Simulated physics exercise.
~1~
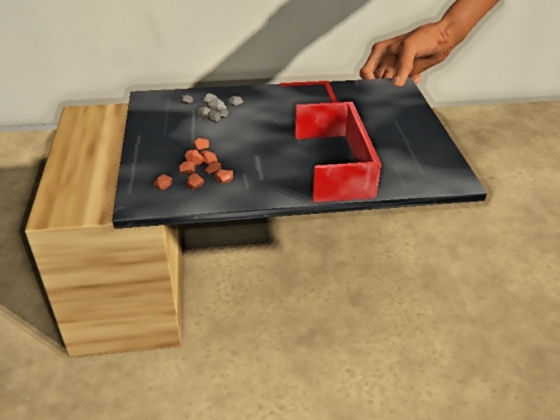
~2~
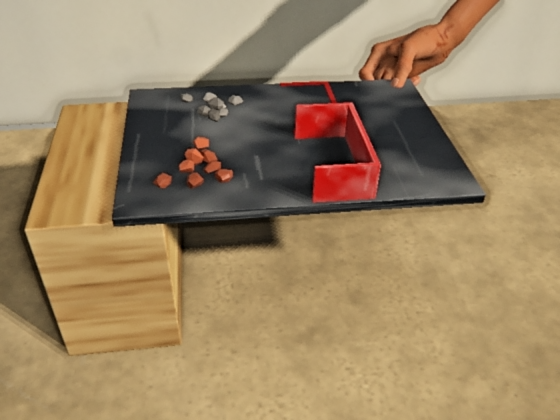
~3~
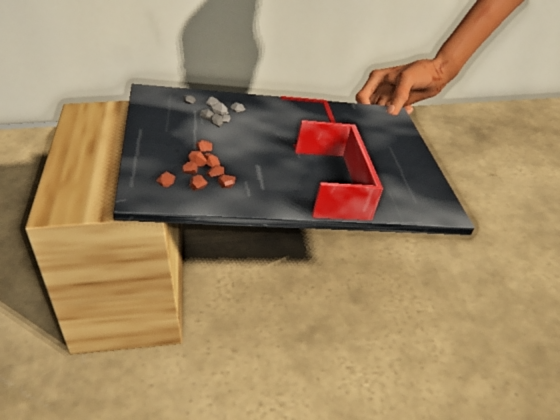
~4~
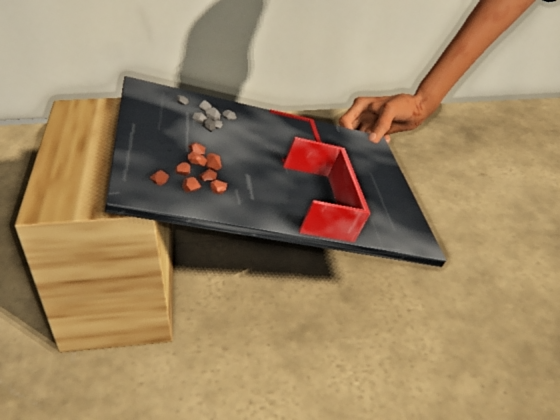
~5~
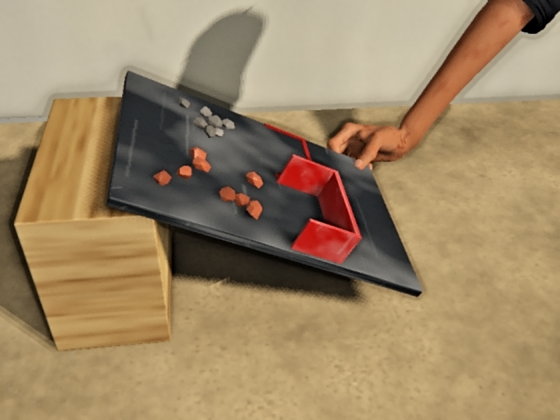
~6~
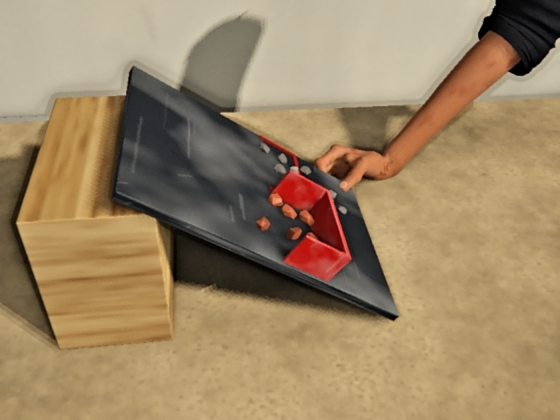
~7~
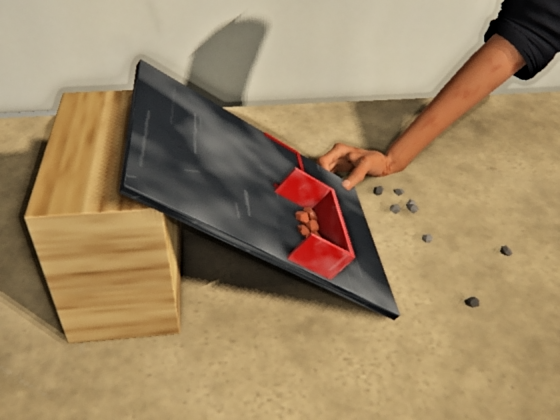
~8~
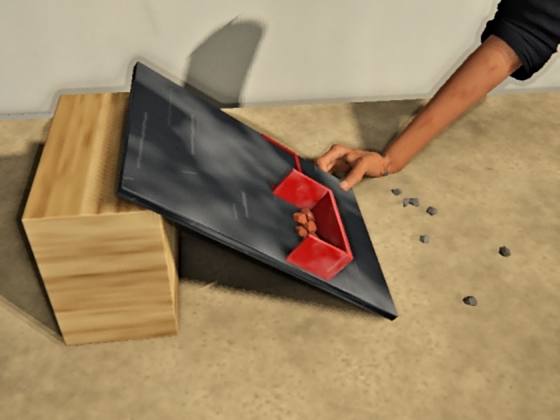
On a speckled tan counter against a pale wall, seen from slightly above, a dark board extends rightward from a wooden block, its right end held by a hand. Orange-red chunks lie on the near side and grey pebbles on the far side, with a red bracket-shaped barrier and a thin red strip farther right. The hand gradually lowers the right end, and the board steepens. The reddish chunks begin to slide, then both groups travel down the slope. The chunks gather inside the red barrier, while the grey pebbles pass beyond and scatter over the counter, where they remain.
